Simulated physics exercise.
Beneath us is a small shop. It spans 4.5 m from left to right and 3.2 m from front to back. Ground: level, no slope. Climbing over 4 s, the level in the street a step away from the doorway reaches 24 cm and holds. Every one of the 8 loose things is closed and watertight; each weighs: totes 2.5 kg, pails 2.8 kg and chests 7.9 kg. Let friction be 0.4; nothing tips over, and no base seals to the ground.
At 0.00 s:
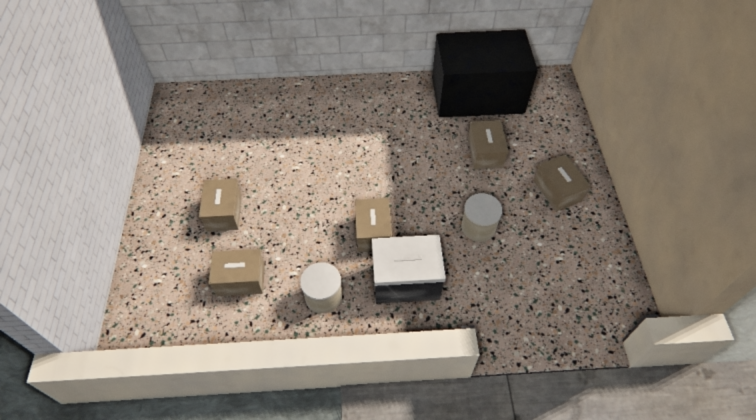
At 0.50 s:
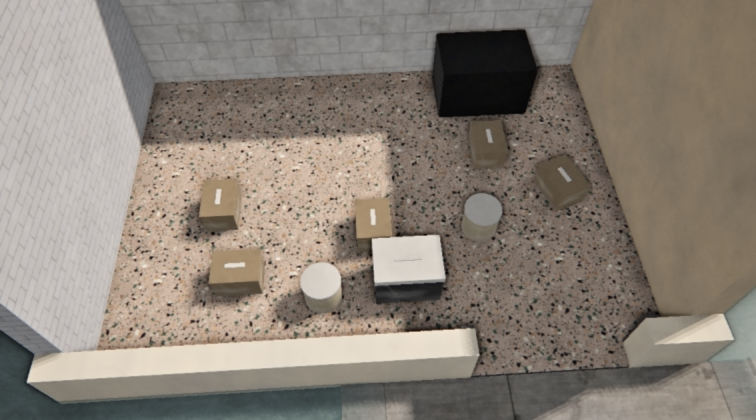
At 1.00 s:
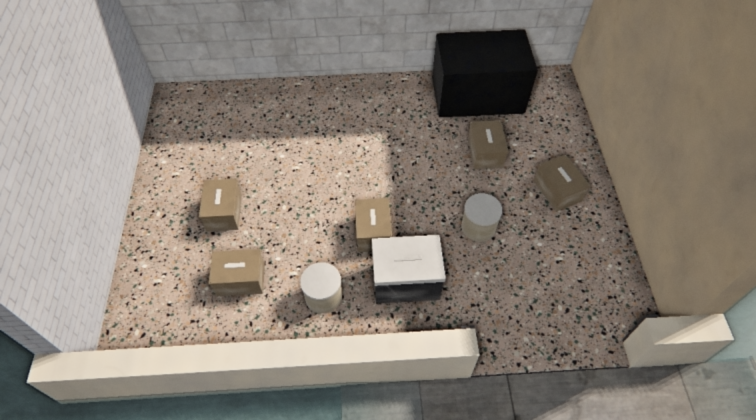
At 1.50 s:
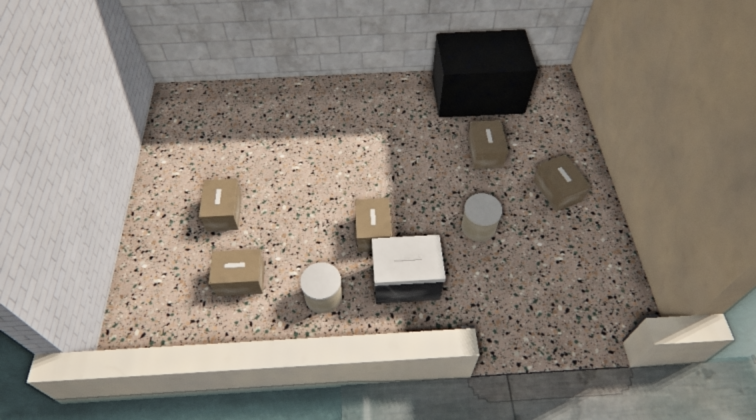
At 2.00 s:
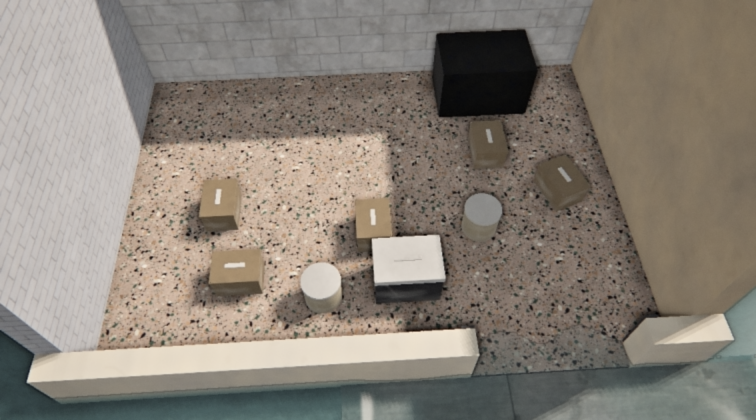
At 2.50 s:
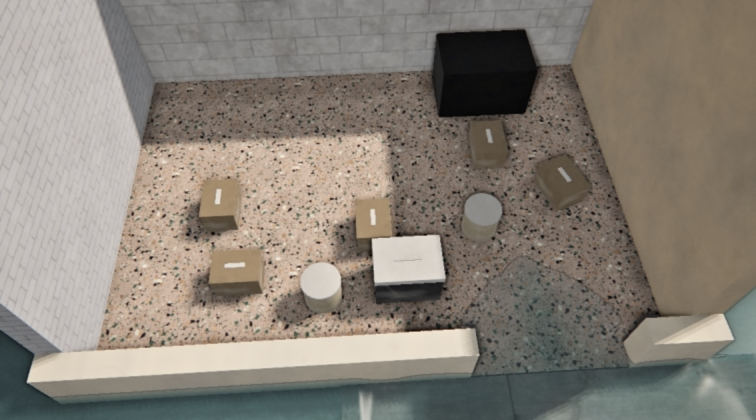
Small shop seen from above, water spreading across the pavement outside and entering through the front gap, boxes and pails staying still.
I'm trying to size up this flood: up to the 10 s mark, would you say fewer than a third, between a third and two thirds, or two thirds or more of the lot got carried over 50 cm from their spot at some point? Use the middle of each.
I would say between a third and two thirds of them.
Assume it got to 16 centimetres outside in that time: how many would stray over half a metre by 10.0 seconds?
That would make 3 of them.
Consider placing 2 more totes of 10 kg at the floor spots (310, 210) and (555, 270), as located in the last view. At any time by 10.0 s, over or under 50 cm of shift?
The first: Falls below it. The second: Exceeds it.
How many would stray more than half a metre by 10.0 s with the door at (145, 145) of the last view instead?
Then it comes to 8 of them.
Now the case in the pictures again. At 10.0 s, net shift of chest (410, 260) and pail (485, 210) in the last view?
Shifts: 20 cm / 200 cm.
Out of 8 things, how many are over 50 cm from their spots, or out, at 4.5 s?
Count then: 2.
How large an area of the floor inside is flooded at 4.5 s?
Around 6.5 m2 of it.
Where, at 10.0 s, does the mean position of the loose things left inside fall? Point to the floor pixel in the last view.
I'd put it close to (282, 242) in the last view.
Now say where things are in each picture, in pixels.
In the first frame, a tote at (235, 266), on the bottom; a tote at (373, 218) rests on the ground; water covers 0.0 m2; 0 of 8 have shifted.
In the second frame, a tote at (235, 266), on the bottom; a tote at (373, 218) rests on the ground; water covers 0.0 m2; 0 of 8 have shifted.
In the third frame, a tote at (235, 266) rests on the ground; a tote at (373, 218), on the bottom; water covers 0.0 m2; 0 of 8 have shifted.
In the fourth frame, a tote at (235, 266) rests on the ground; a tote at (373, 218), on the bottom; 0.0 m2 under water; 0 of 8 have shifted.
In the fifth frame, a tote at (235, 266) rests on the ground; a tote at (373, 218), on the bottom; water covers 0.1 m2; 0 of 8 have shifted.
In the sixth frame, a tote at (235, 266), on the bottom; a tote at (373, 218) rests on the ground; 0.7 m2 under water; 0 of 8 have shifted.
After 3.5 s 0 of 8 are over 50 cm from their spots; 0 afloat.
After 4.5 s 2 of 8 are over 50 cm from their spots; 2 afloat.
After 7.0 s 3 of 8 are over 50 cm from their spots; 2 afloat.
After 10.0 s 4 of 8 are over 50 cm from their spots, and 4 have been at some point; 5 afloat.
